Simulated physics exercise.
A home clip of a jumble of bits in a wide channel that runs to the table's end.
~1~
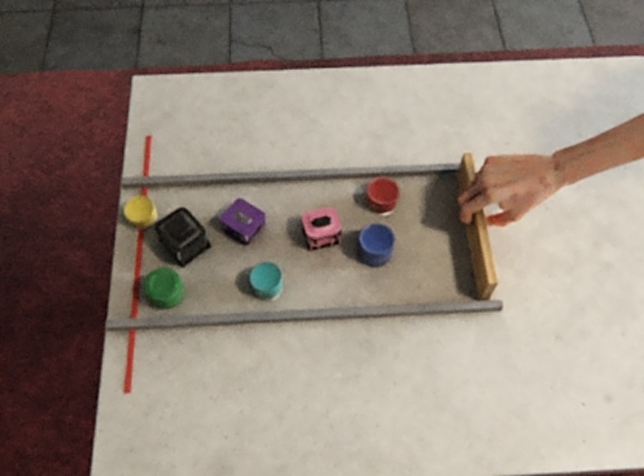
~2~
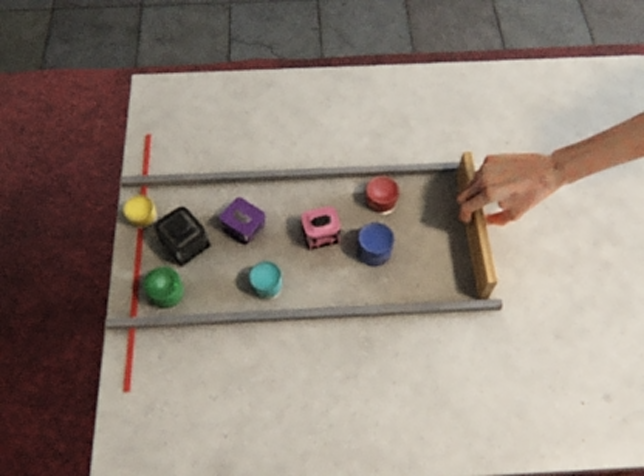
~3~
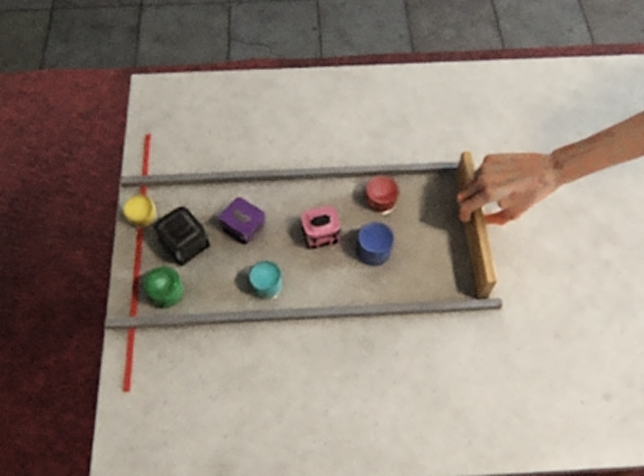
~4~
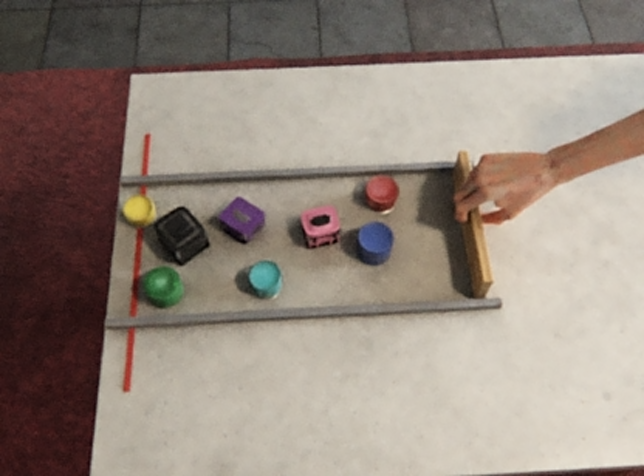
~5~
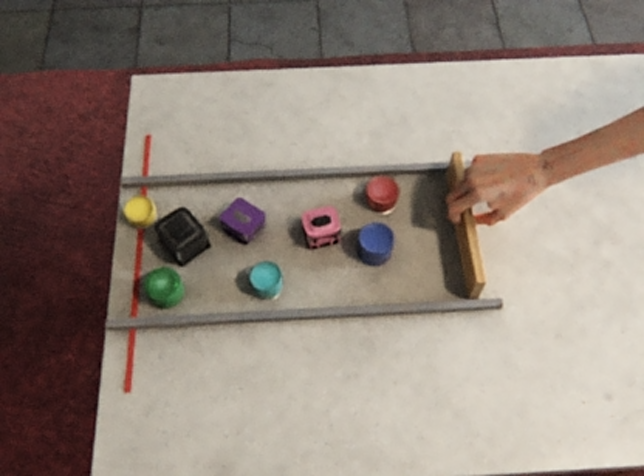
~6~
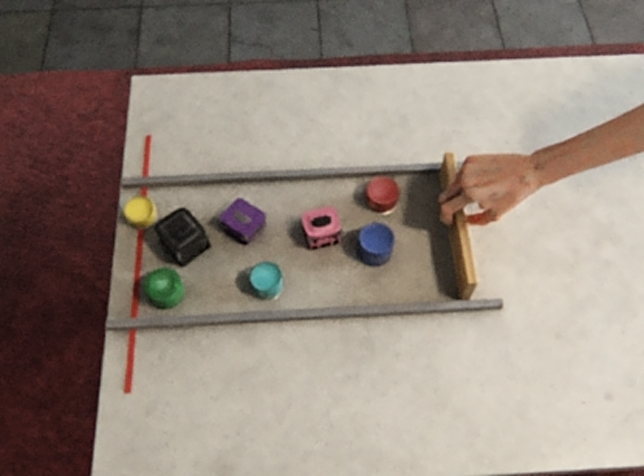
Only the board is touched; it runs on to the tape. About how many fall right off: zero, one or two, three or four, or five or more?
In the end the number that fall off is three or four.
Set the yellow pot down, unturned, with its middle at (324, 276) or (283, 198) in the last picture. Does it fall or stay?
Place by place, it does not fall; tumbles off.
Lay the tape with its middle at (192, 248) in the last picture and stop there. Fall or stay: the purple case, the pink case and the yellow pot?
The purple case is kept; the pink case stays on; the yellow pot falls.
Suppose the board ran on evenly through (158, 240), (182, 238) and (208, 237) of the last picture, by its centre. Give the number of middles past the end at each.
The counts: 4, 1 and 0.
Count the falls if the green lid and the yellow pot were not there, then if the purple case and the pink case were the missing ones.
Fallen: 2, and 3 in the other try.
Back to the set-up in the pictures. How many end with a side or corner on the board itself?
4 of them.
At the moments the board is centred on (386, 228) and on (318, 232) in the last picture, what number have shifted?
The counts are 2 and 3.
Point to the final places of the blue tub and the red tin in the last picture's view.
The blue tub stops around (117, 262); the red tin around (125, 200).
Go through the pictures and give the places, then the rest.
Yellow pot (141, 213); green lid (165, 288); black case (183, 236); board (476, 225); tape (139, 251), in the first frame.
Green lid (164, 288); pink case (321, 228), in the second frame.
Black case (182, 235); blue tub (375, 244), in the third frame.
Yellow pot (140, 212); red tin (382, 195), in the fourth frame.
Green lid (165, 288); purple case (244, 222), in the fifth frame.
Yellow pot (141, 213); green lid (165, 288); black case (182, 236); board (457, 225); tape (139, 251), in the sixth frame.
Early on, none off yet; yellow pot at rest near (141, 213); green lid at rest near (165, 288); black case at rest near (182, 236).
A while later, none off yet; yellow pot leaning a little near (105, 214); green lid travelled about its own width near (135, 291); black case travelled about its own width near (131, 249).
Finally, the number that fall off is three or four; lost, purple case, black case, green lid and yellow pot.
